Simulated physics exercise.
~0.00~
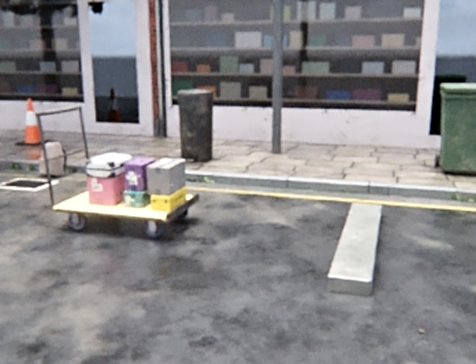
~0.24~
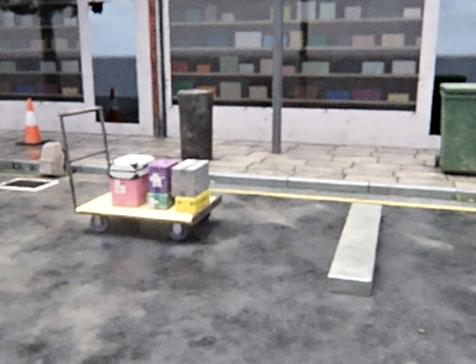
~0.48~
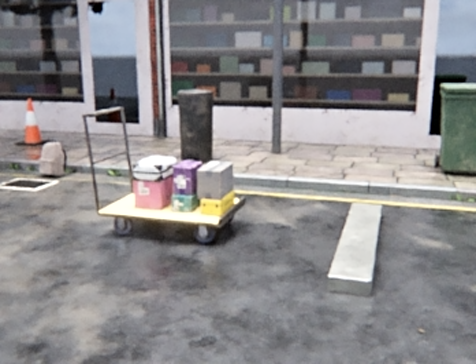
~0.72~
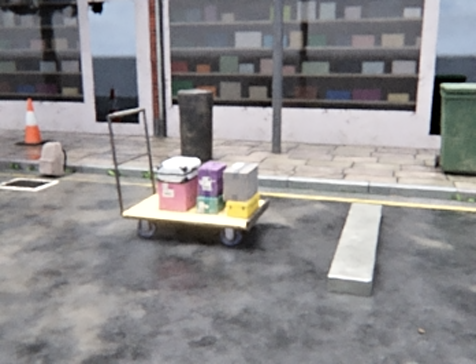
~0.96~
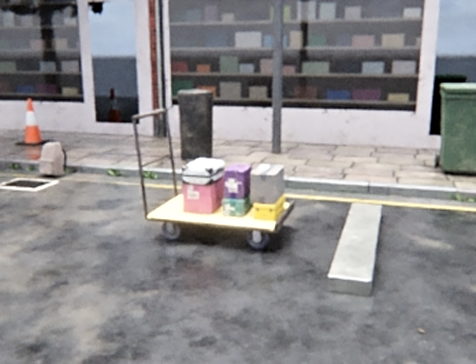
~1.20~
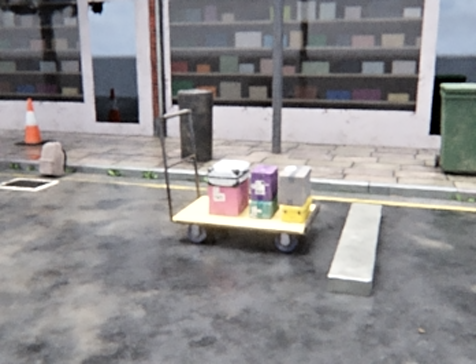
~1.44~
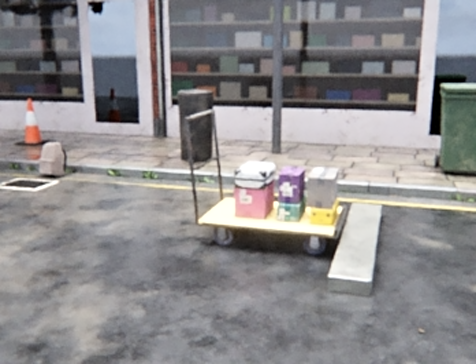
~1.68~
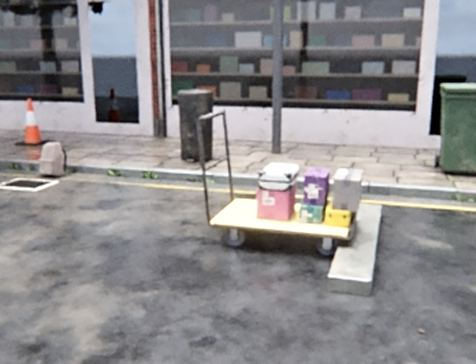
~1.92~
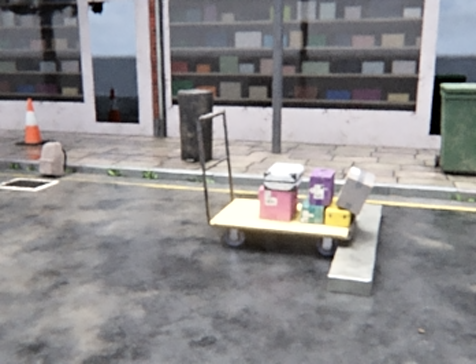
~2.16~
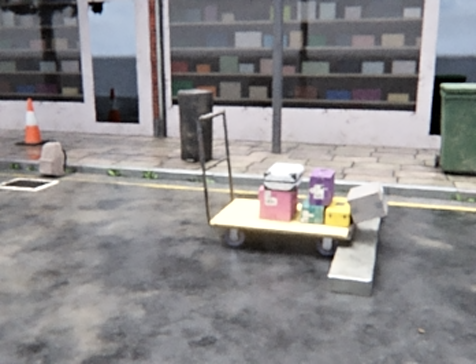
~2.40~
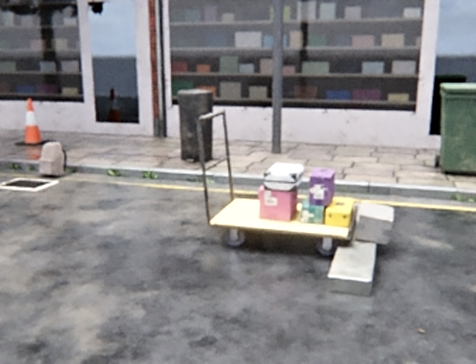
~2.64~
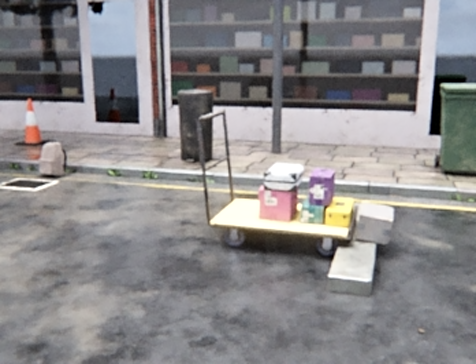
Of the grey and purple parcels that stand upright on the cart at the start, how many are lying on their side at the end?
One of them is lying on its side. The grey parcel has toppled off the right edge of the cart, while the purple parcel still stands upright on the deck.
A yellow-decked cart with a tall handle at its left end rolls to the right across dark, patchy asphalt, seen from a still view facing shop windows, with an orange cone at the left and a green bin at the right. It carries a pink parcel with a white case on top, upright purple and grey parcels, and small teal and yellow boxes. The cart stops at a long pale kerb. The grey parcel tips forward, topples over the right edge and drops onto its side by the kerb. The rest of the load stays aboard.
